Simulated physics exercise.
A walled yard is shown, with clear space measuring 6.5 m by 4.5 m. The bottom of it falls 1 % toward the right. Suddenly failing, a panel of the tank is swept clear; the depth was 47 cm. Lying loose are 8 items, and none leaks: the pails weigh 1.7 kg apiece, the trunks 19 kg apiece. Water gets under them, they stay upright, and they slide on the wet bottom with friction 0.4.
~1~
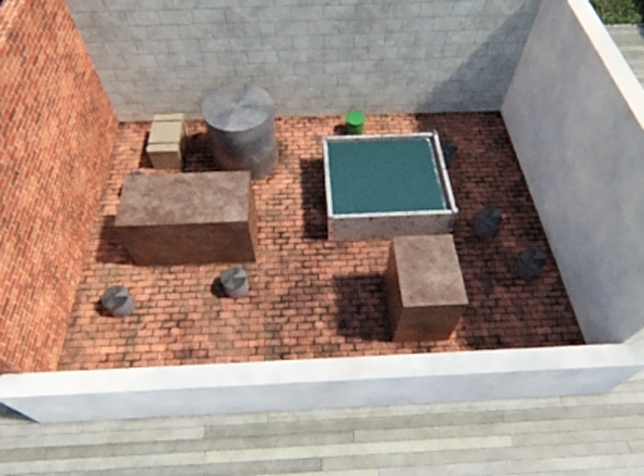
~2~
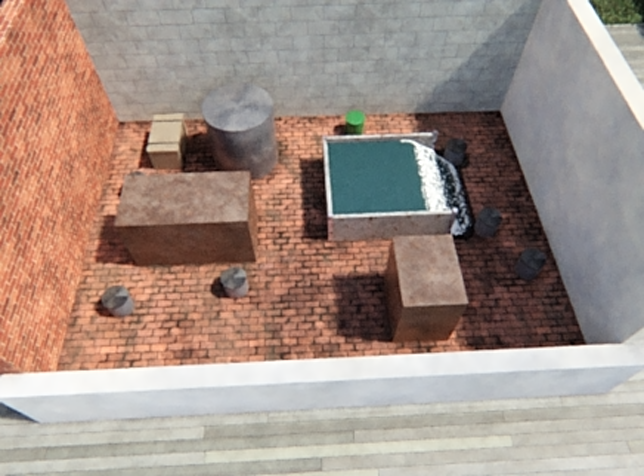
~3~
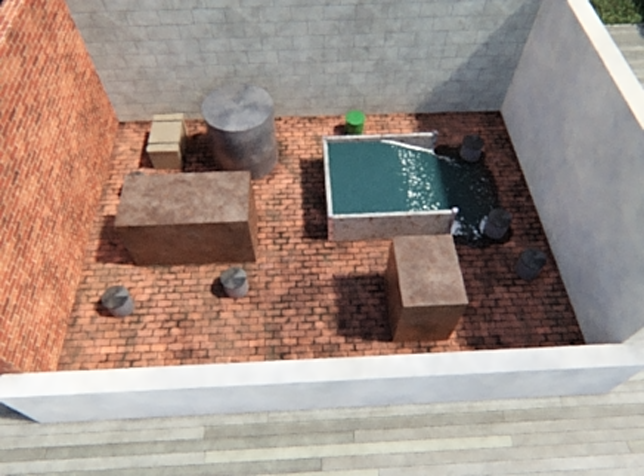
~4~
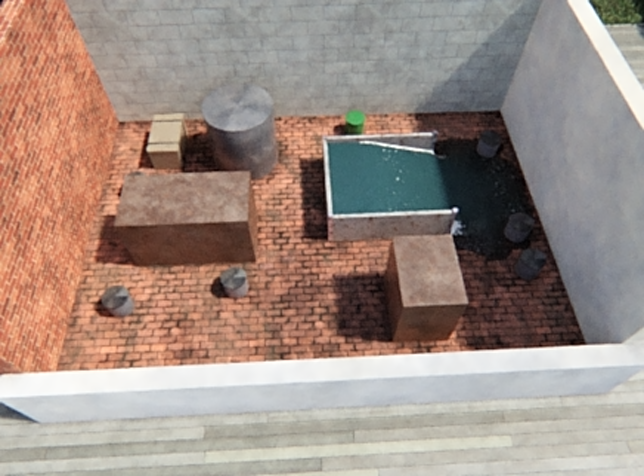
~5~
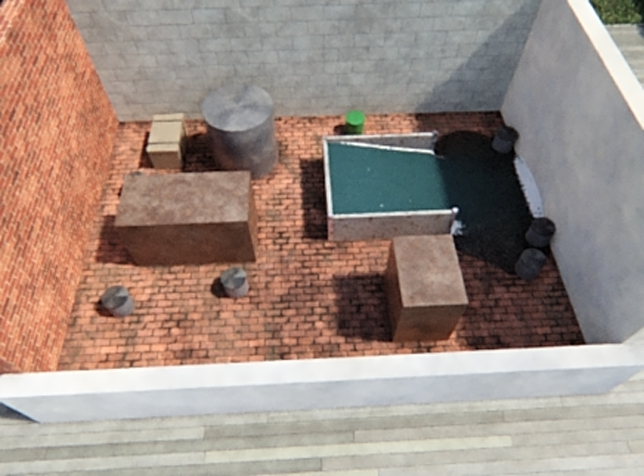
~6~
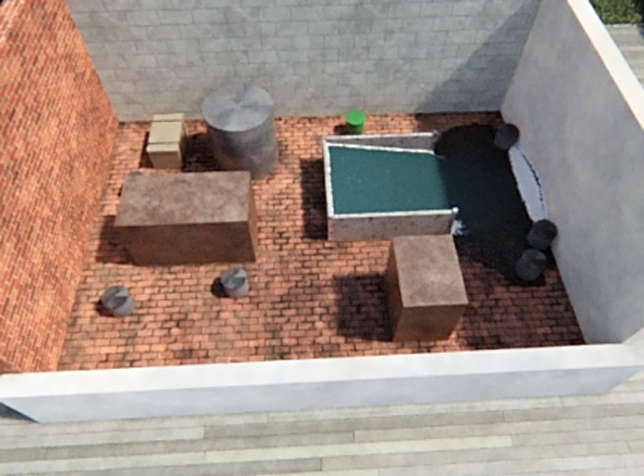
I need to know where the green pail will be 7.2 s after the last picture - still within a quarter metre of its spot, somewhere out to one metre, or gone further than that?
It gets well displaced.
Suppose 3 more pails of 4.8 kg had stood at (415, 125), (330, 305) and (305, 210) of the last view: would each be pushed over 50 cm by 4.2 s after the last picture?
Answers, first to last: Exceeding, not exceeding, not exceeding.
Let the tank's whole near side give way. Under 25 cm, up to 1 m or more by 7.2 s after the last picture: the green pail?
The green pail simply inches along.
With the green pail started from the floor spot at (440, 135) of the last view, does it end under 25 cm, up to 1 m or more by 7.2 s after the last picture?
As it turns out, it is swept away.
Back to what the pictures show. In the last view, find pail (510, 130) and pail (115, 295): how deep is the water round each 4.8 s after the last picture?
3 and 2 cm.
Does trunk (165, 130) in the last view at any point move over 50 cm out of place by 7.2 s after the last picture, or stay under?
It ends up within the limit.
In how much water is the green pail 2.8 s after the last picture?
7 cm or so.
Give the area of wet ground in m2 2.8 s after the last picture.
Somewhere around 14 m2, roughly.
Then, 0.9 s after the last picture the green pail is near (355, 118), 0.0 m from its start, aground; 3 afloat.
Then, 2.8 s after the last picture the green pail is near (284, 128), 1.2 m from its start, afloat; 4 afloat.
Then, 4.8 s after the last picture the green pail is near (193, 124), 2.6 m from its start, afloat; 3 afloat.
Then, 7.2 s after the last picture the green pail is near (222, 182), 2.4 m from its start, afloat; 7 afloat.
